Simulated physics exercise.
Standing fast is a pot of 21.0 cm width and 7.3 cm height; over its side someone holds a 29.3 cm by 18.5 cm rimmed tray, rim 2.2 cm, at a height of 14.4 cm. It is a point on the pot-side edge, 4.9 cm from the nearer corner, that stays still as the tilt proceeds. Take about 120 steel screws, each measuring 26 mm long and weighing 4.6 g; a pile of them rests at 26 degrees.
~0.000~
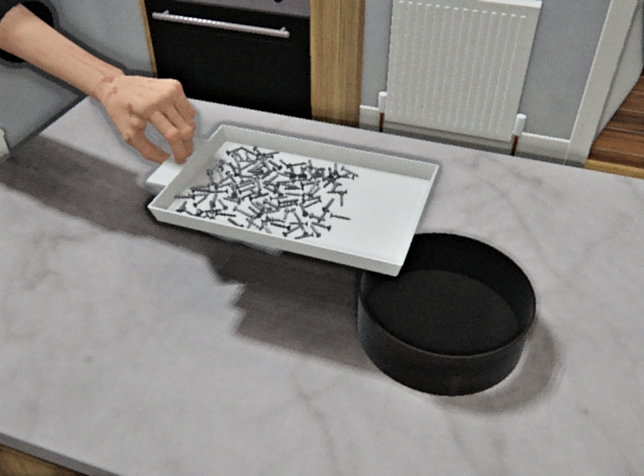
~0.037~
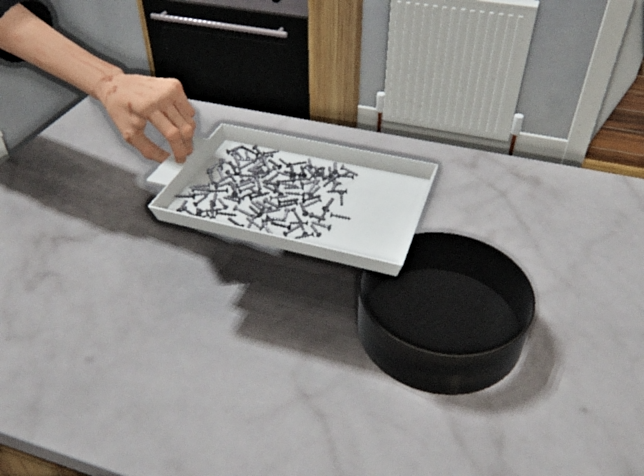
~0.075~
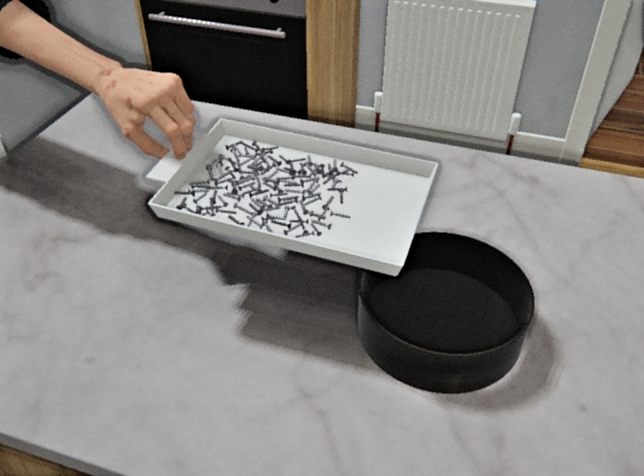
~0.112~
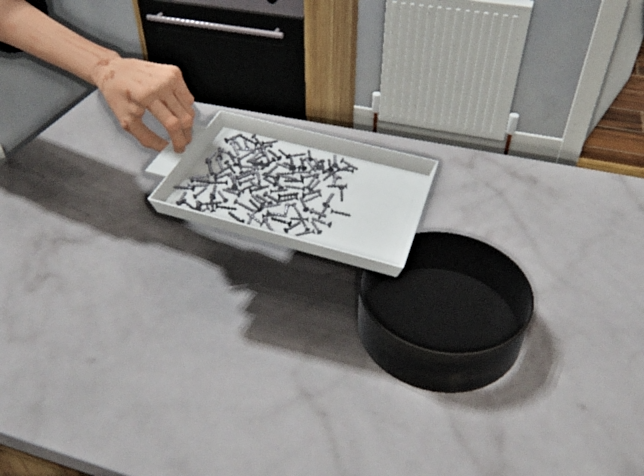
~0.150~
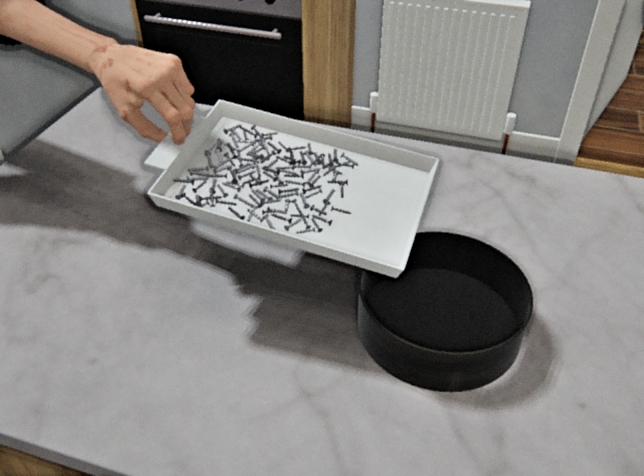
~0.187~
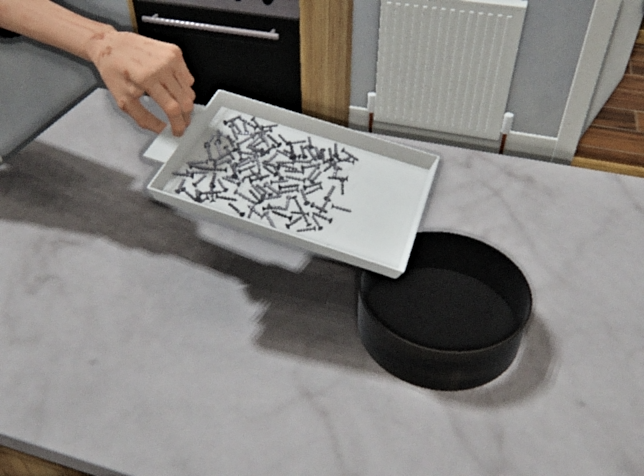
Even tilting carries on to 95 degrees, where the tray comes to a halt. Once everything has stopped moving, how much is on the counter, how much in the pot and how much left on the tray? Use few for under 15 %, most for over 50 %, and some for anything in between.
Counter: Some, pot: Most, left on the tray: Few.
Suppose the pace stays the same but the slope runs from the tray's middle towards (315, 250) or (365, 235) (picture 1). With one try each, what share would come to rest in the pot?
Near 35 and 90 per cent, in that order.
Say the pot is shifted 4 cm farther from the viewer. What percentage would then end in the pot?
Then roughly 10 percent would land in it.
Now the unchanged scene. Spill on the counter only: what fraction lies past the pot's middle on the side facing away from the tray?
50 %.
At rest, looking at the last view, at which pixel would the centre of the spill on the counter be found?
The middle of the spill sits at roughly (418, 423).
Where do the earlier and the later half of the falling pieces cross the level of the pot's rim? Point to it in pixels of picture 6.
It passes about (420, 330) first and (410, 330) afterwards.
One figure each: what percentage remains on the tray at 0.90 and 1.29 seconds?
Roughly 45 then 0.
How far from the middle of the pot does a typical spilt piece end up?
Some 16 cm, give or take.
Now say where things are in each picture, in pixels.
Tray tilt 0 degrees, front corners at (155, 205) and (397, 260); middle of the pieces at (269, 189); pot at (446, 289), in the first picture.
Tray tilt 1 degrees, front corners at (156, 204) and (398, 260); middle of the pieces at (269, 188), in the second picture.
Tray tilt 2 degrees, front corners at (156, 202) and (398, 261); middle of the pieces at (269, 185), in the third picture.
Tray tilt 5 degrees, front corners at (155, 197) and (399, 262), lowest corner right front; middle of the pieces at (269, 181), in the fourth picture.
Tray tilt 8 degrees, front corners at (155, 191) and (399, 264), lowest corner right front; middle of the pieces at (269, 175), in the fifth picture.
Tray tilt 12 degrees, front corners at (155, 186) and (400, 266), lowest corner right front; middle of the pieces at (269, 170); pot at (444, 286). Its pace works out near 95 degrees a second, in the sixth picture.
After 0.62 s, tilt 52 degrees; the tray holds 100 %, the pot 0 %.
After 0.90 s, tilt 78 degrees; the tray holds 45 %, the pot 20 %.
After 1.29 s, tilt 95 degrees; the tray holds 0 %, the pot 75 %.
In the end, at 1.9 s, counter 25 %, pot 75 %, tray 0 %.
